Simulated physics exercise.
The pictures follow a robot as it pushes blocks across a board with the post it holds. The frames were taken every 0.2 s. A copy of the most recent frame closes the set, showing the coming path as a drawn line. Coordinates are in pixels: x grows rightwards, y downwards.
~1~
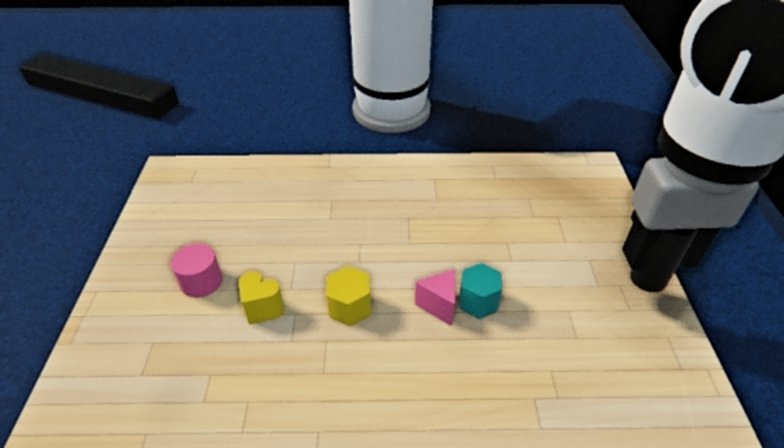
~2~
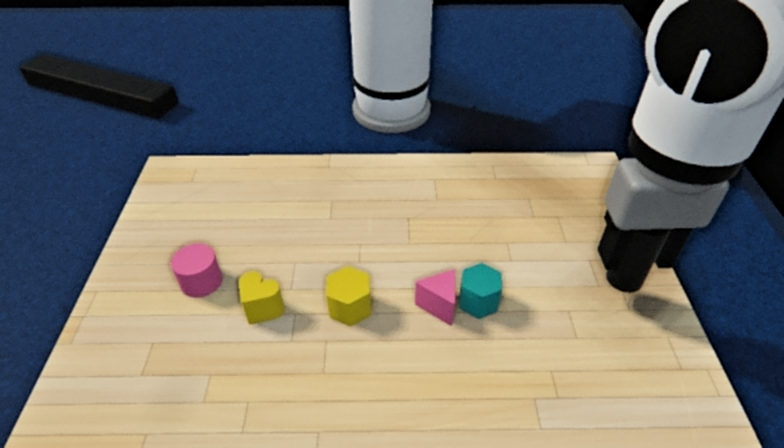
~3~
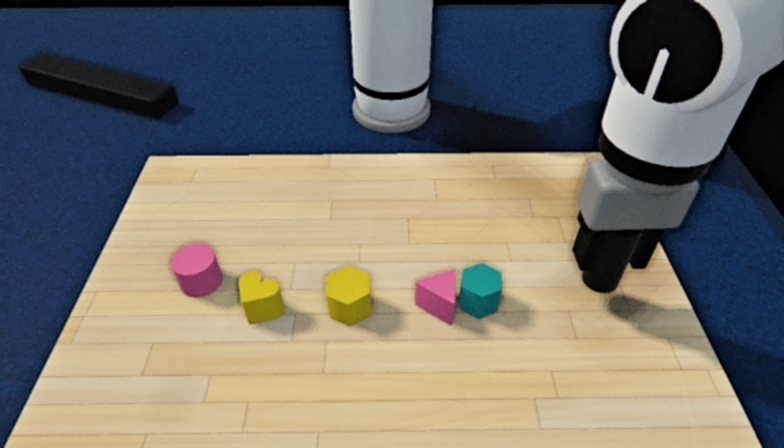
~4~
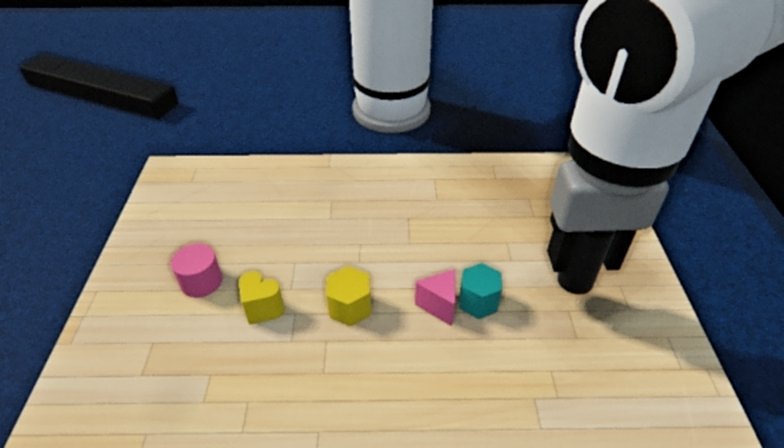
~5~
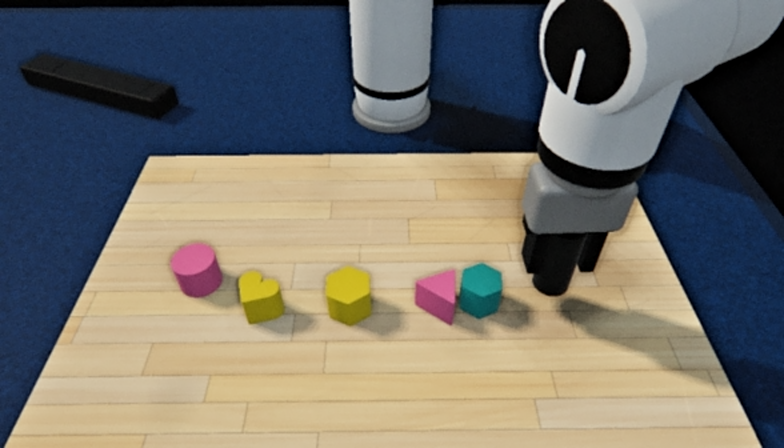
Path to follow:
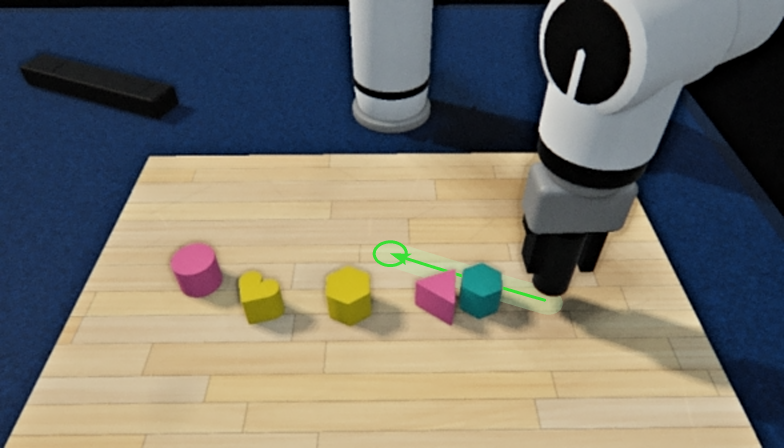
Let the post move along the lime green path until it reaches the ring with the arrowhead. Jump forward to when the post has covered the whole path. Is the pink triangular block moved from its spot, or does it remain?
Put simply, it goes somewhere else.
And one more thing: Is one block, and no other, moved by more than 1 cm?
No.
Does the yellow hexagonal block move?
In short: No.
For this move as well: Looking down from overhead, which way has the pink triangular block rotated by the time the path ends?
The block spins anticlockwise.
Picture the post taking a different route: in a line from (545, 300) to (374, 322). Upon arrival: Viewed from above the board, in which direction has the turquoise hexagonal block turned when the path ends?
Looking down, it rotates clockwise.
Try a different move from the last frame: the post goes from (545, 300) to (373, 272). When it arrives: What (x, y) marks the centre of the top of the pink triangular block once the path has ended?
The centre of its top face lies at (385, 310).
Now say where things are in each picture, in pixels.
Post's lower end at (648, 279); yellow hexagonal block at (348, 284); pink triangular block at (441, 284); turquoise hexagonal block at (483, 279), in the first picture.
Post at (624, 280); blocks still, in the second picture.
Post at (600, 280); blocks still, in the third picture.
Post at (575, 281); blocks still, in the fourth picture.
Post at (550, 283); yellow hexagonal block at (348, 284); pink triangular block at (441, 284); turquoise hexagonal block at (483, 279), in the fifth picture.
Drawn move, straight from (545, 300) to (390, 253).
What follows on the original path. One third of the way, post at (493, 267); pink triangular block at (433, 286), turned 25° anticlockwise; turquoise hexagonal block at (464, 278), turned 25° anticlockwise.
Two thirds of the way, post at (440, 251); pink triangular block at (416, 298), turned 60° anticlockwise; turquoise hexagonal block at (431, 272), turned 85° anticlockwise.
At the end, post at (390, 236); yellow hexagonal block still; pink triangular block at (416, 298), turned 60° anticlockwise; turquoise hexagonal block at (431, 272), turned 85° anticlockwise.
